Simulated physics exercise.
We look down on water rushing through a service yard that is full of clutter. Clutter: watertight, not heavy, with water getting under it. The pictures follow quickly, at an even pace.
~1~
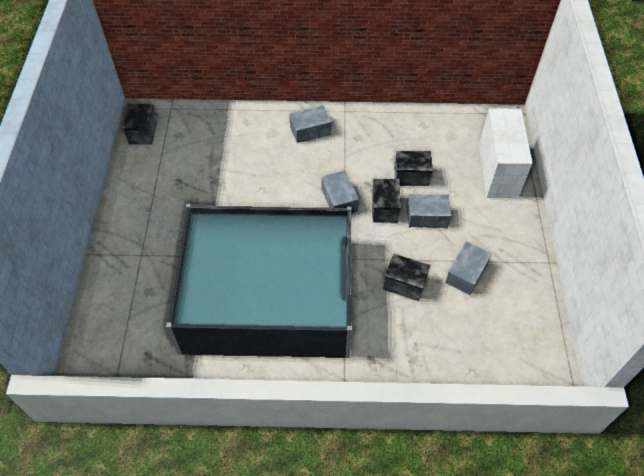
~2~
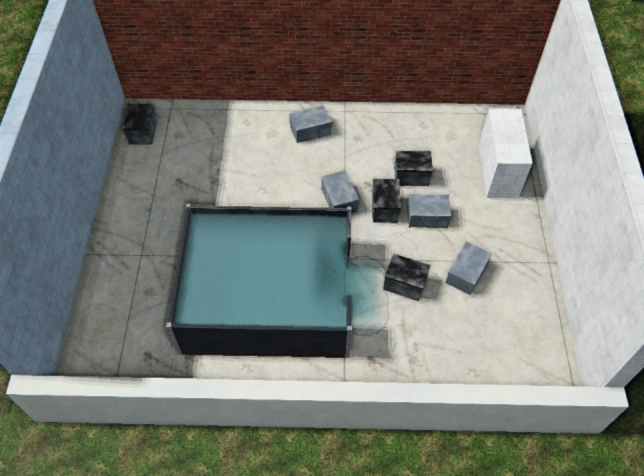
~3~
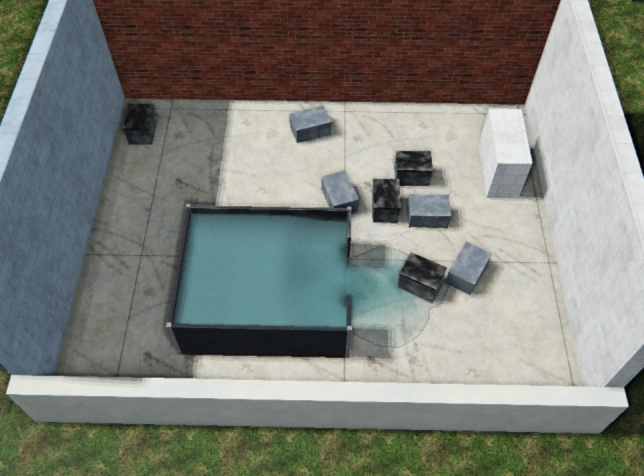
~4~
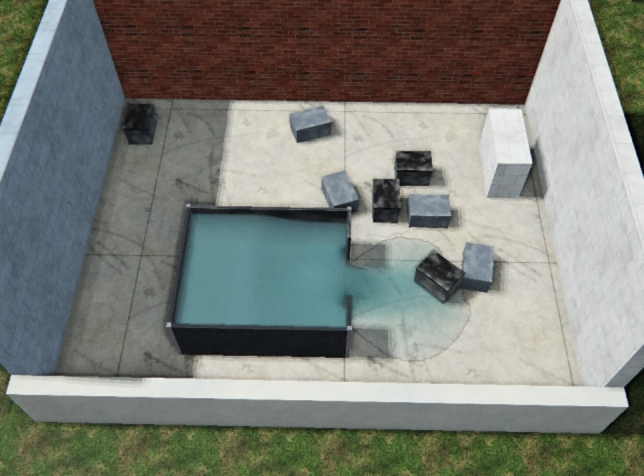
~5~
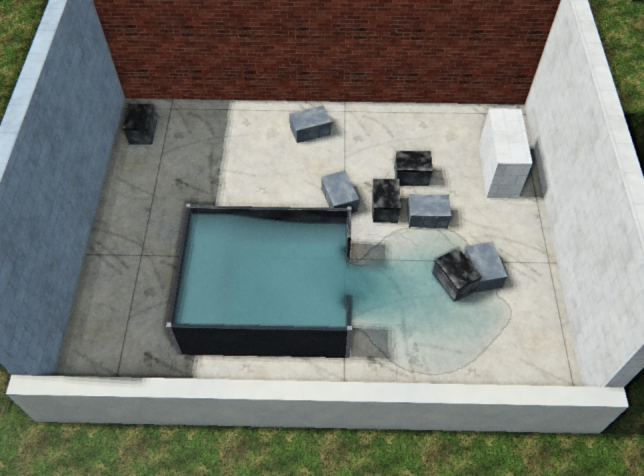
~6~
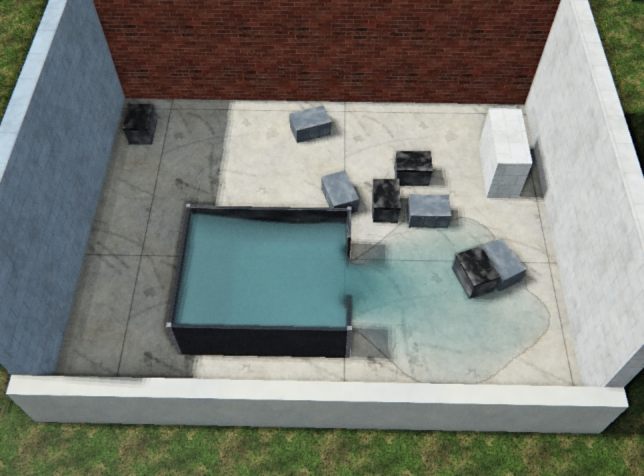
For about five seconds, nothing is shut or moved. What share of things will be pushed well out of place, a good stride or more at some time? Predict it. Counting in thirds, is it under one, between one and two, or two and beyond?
In thirds: Between one and two.
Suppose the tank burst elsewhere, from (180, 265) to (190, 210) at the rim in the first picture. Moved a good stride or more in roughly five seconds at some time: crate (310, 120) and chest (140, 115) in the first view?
Result, first then second: At least that distance; at least that distance.
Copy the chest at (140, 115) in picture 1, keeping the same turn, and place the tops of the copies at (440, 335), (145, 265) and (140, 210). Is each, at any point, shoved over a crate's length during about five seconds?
The first travels far, the second sits tight, the third sits tight.
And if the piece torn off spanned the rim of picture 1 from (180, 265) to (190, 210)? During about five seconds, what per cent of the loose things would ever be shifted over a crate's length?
That should be close to 20 percent.
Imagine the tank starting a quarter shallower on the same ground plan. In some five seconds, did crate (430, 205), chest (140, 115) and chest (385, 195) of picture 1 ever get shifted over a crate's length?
Object 1: Covered it. Object 2: Didn't cover it. Object 3: Didn't cover it.
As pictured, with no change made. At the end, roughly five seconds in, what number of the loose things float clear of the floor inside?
By my tally, 4.
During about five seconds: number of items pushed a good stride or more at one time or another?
That adds up to 5.
A moment on, 2 of 8 are well off their spots; 1 afloat.
Next, 3 of 8 are well off their spots; 2 afloat.
Later, 3 of 8 are well off their spots; 2 afloat.
In the end, 5 of 8 are well off their spots, and 5 have been at some point; 4 afloat.
